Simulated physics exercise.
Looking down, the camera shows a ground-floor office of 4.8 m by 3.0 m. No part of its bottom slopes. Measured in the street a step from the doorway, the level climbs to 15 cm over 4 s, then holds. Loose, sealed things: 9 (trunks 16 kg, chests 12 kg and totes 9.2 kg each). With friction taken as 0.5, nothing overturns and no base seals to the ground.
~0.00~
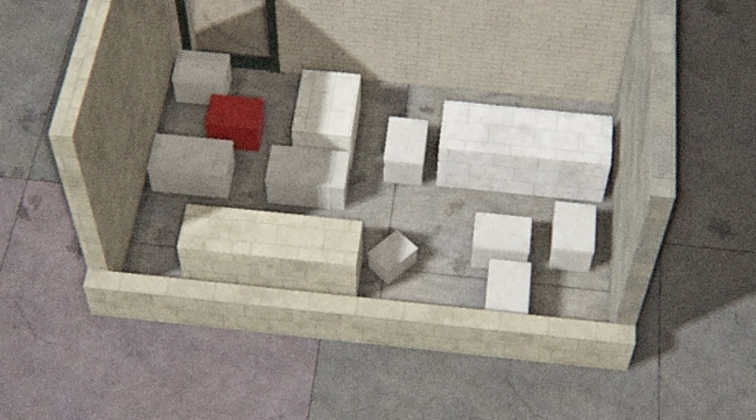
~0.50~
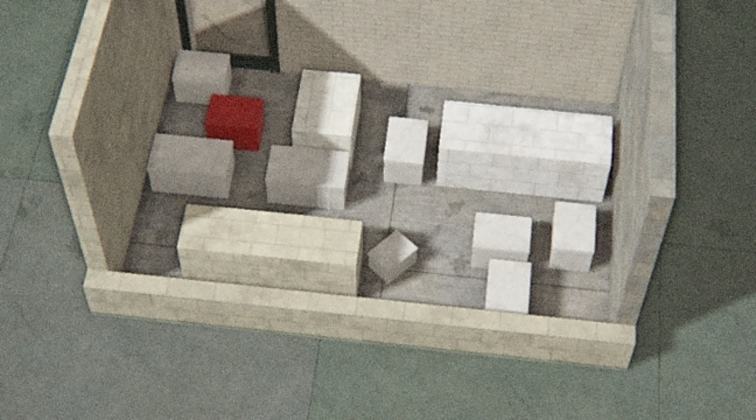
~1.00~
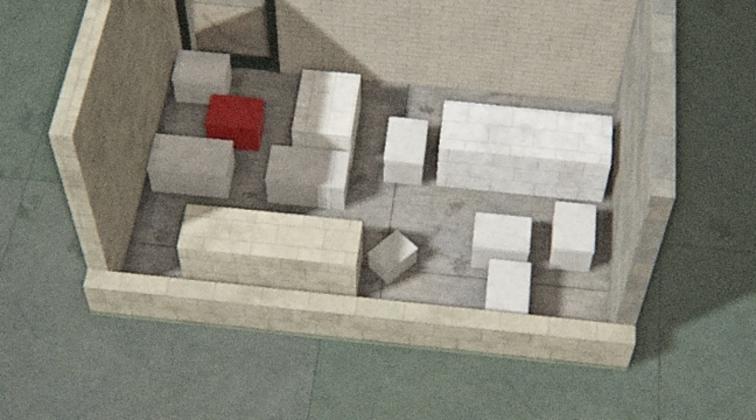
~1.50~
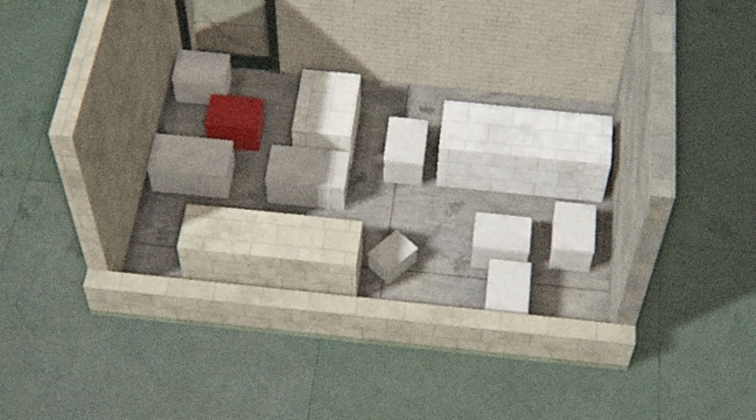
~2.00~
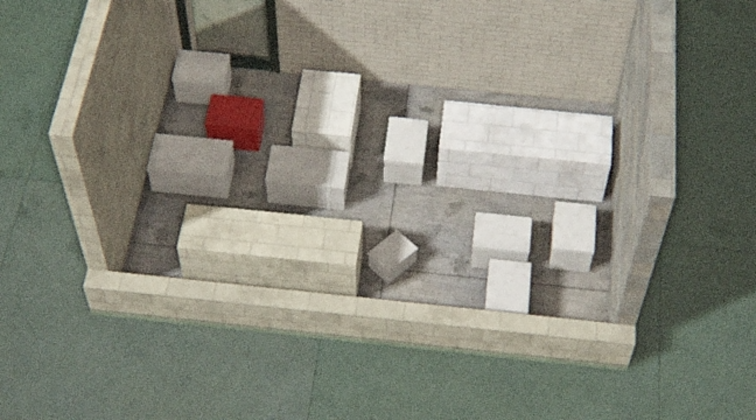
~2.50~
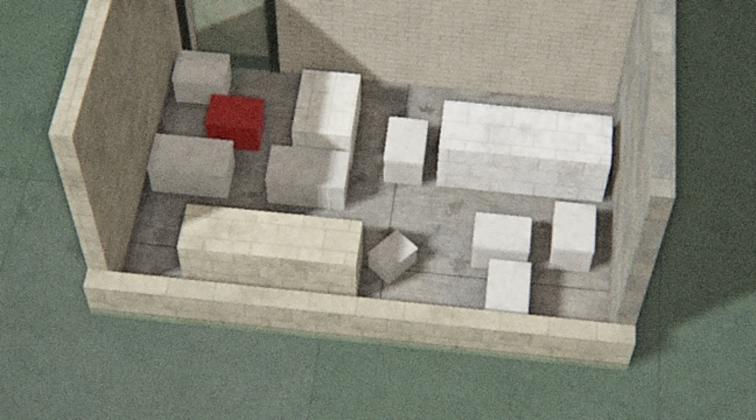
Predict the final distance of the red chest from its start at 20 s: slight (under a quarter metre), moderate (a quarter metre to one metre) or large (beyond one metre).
Large.
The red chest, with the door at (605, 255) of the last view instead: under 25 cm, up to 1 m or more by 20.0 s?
You'd see the red chest edge over a bit.
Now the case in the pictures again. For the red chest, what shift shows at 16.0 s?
By then it has shifted roughly 150 cm.
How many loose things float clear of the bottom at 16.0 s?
It comes to 9.
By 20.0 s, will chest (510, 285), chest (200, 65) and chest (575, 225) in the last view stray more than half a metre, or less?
Well, in sequence it's farther, farther, smaller.
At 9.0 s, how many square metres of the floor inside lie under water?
At that time the wet patch spans about 9.0 m2.
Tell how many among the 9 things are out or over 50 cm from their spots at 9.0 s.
The number by then is 4.
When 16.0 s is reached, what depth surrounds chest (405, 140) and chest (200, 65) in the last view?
Close to 6 and 9 centimetres.
After 4.0 s the red chest is near (234, 115), 0.0 m from its start, aground; 0 afloat.
After 9.0 s the red chest is near (317, 180), 1.2 m from its start, afloat; 3 afloat.
After 16.0 s the red chest is near (380, 79), 1.6 m from its start, afloat; 9 afloat.
After 20.0 s the red chest is near (379, 77), 1.6 m from its start, afloat; 9 afloat.
